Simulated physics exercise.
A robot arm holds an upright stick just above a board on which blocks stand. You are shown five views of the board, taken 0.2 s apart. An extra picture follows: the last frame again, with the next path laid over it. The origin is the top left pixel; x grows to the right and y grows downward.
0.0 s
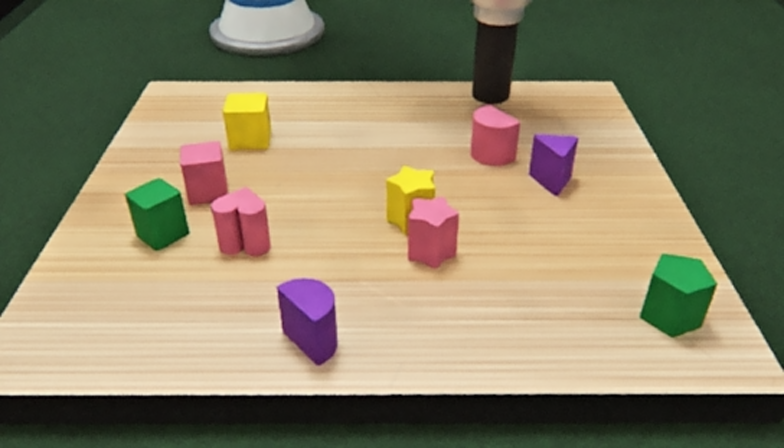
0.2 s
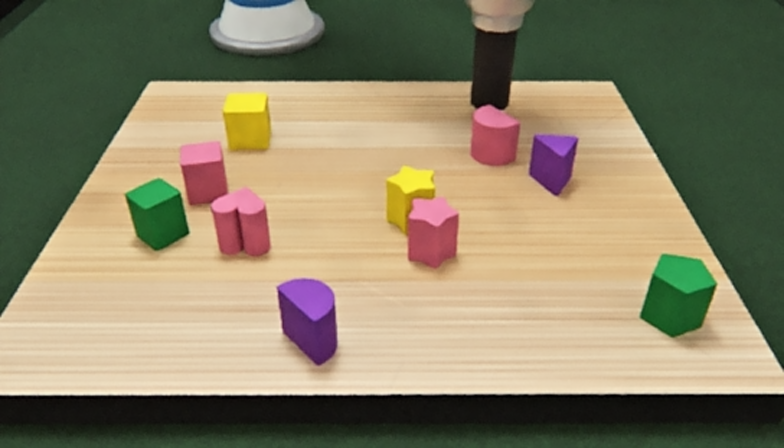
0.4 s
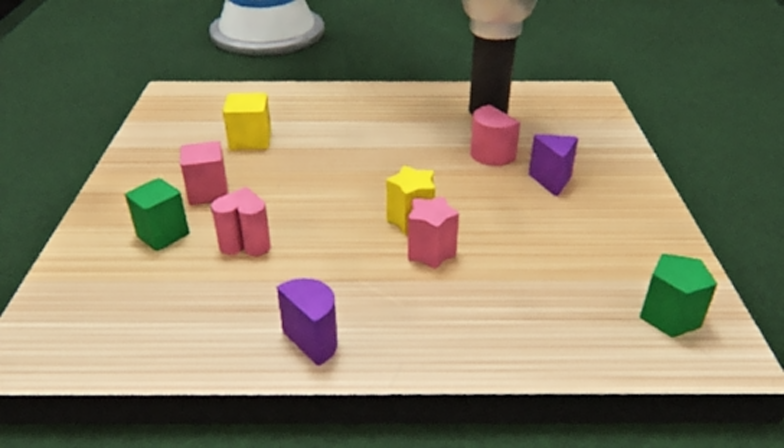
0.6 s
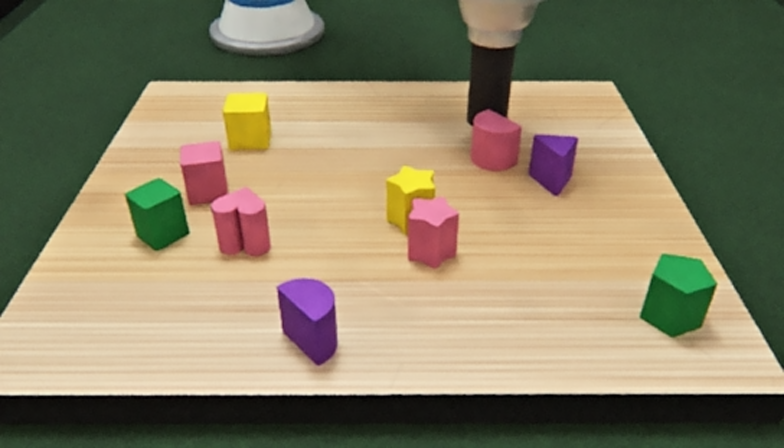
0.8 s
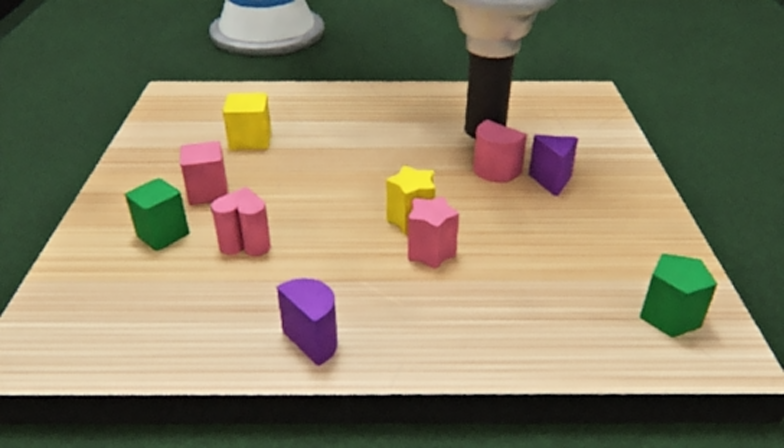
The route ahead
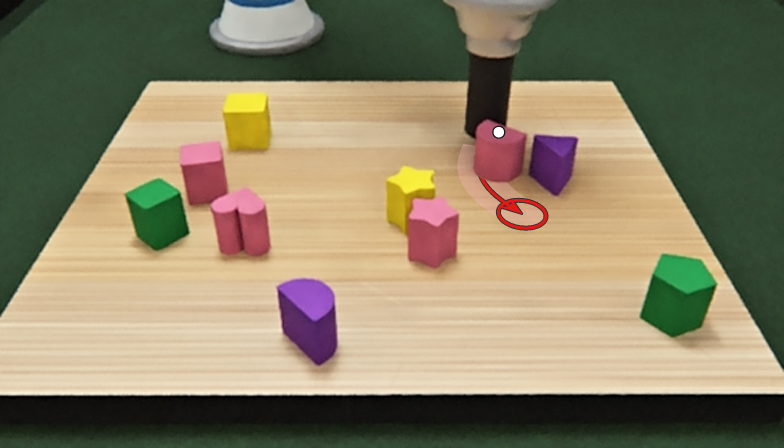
On a wooden board scattered with colourful blocks, a robot arm moved its black stick slowly forward from the back edge and nudged the pink half-round block slightly toward the viewer, while the others stayed still.
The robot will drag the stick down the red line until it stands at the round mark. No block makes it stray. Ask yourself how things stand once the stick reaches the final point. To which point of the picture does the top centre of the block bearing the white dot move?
Expect it around (548, 196).
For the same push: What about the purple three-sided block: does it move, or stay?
It ends up on the same spot.
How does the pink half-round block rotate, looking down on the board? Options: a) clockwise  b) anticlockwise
Choice b: Anticlockwise.
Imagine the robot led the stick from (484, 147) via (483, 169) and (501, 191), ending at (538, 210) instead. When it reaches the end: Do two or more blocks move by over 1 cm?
I believe not.
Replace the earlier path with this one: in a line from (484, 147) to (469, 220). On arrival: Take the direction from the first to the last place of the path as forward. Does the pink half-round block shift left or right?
Sideways shift: Left.
Path on the board, from (484, 147) over (479, 168) and (492, 192) to (522, 214); the dot is on the pink half-round block.
What follows on the original path. One third of the way, stick (481, 152); pink half-round block (501, 148), turned 60° anticlockwise.
Two thirds of the way, stick (494, 175); pink half-round block (519, 172), turned 70° anticlockwise.
At the end, stick (525, 197); pink half-round block (548, 196), turned 50° anticlockwise; purple three-sided block in place.
